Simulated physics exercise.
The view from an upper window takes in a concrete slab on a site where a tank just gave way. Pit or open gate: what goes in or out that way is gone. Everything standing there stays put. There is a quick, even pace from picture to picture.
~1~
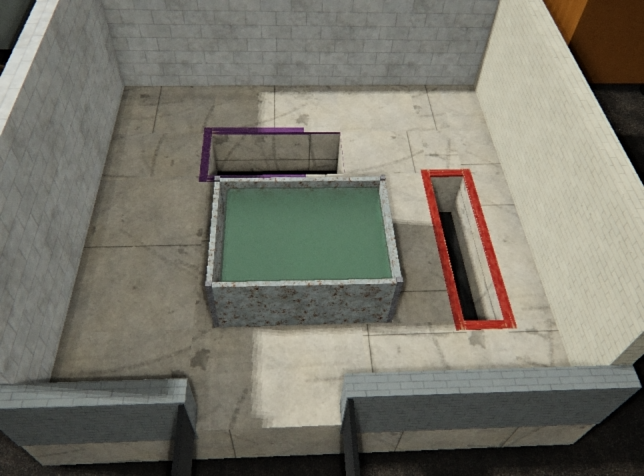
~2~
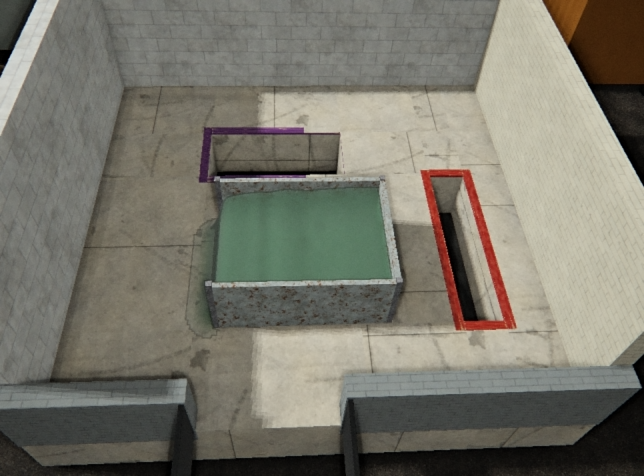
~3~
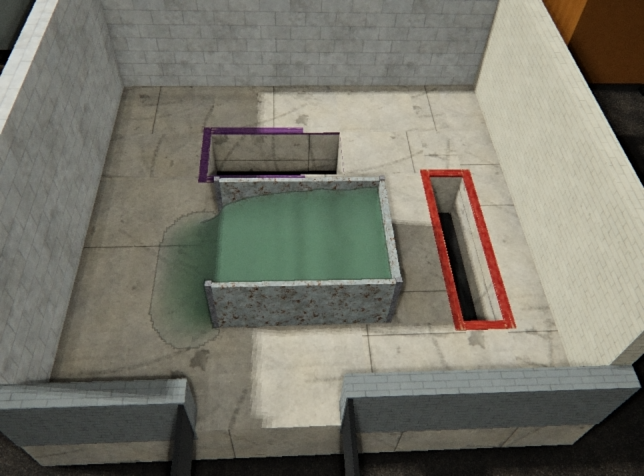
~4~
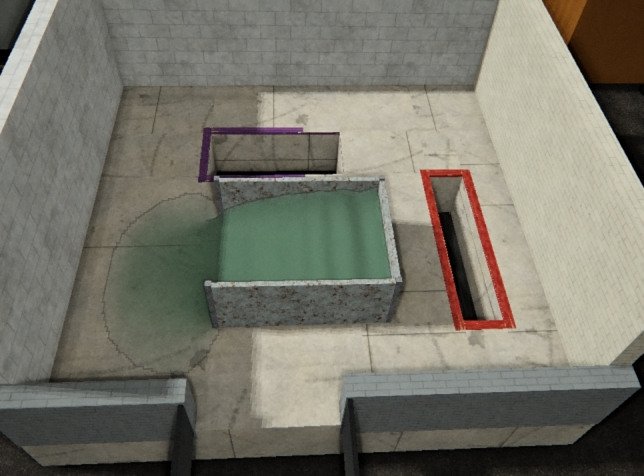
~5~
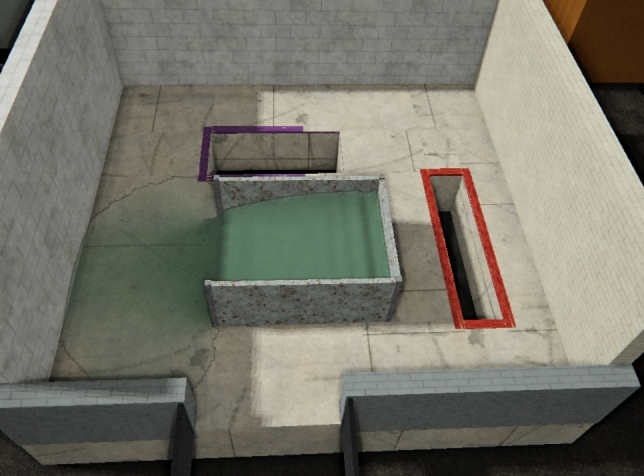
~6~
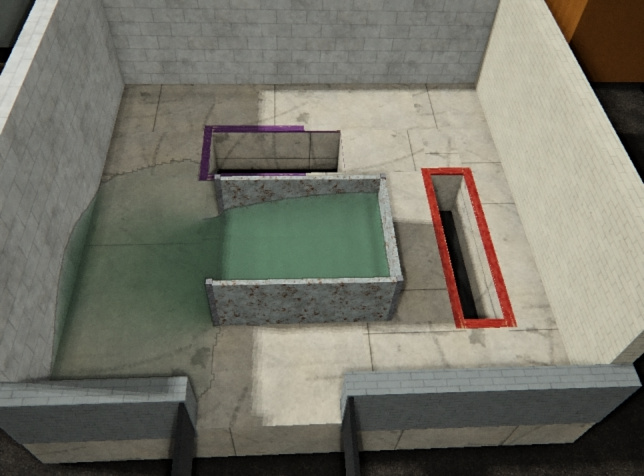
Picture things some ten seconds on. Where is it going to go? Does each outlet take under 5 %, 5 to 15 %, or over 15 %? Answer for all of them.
Answer: The gate takes 5 to 15 %; the purple pit takes over 15 %; the red pit takes over 15 %.
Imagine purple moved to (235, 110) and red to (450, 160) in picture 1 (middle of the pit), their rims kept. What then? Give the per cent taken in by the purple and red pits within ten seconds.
Estimated shares - purple: 45 %; red: 8 %.
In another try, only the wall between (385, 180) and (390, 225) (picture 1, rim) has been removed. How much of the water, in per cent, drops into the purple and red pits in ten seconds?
Purple takes 0 in a hundred, red takes 80 in a hundred.
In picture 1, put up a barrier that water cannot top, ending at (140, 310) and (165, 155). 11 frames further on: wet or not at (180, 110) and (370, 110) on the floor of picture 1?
Submerged, then spared.
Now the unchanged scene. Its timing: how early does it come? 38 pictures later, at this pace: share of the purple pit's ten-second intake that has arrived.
Close to 50 out of every hundred.
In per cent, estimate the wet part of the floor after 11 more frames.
I'd say close to 40 per cent.
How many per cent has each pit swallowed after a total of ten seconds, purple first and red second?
In the order asked: 22 percent and 22 percent.
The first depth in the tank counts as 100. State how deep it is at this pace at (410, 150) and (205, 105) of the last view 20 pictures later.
Respectively, around 0 and 20 percent.
A moment on, water covers 25 % of the floor; the gate 0 %, the purple pit 0 %, the red pit 0 %.
Next, water covers 40 % of the floor; the gate 0 %, the purple pit 0 %, the red pit 0 %.
Then, water covers 65 % of the floor; the gate 2 %, the purple pit 2 %, the red pit 1 %.
Later, water covers 85 % of the floor; the gate 5 %, the purple pit 11 %, the red pit 6 %.
In the end, water covers 90 % of the floor; the gate 8 %, the purple pit 22 %, the red pit 22 %.
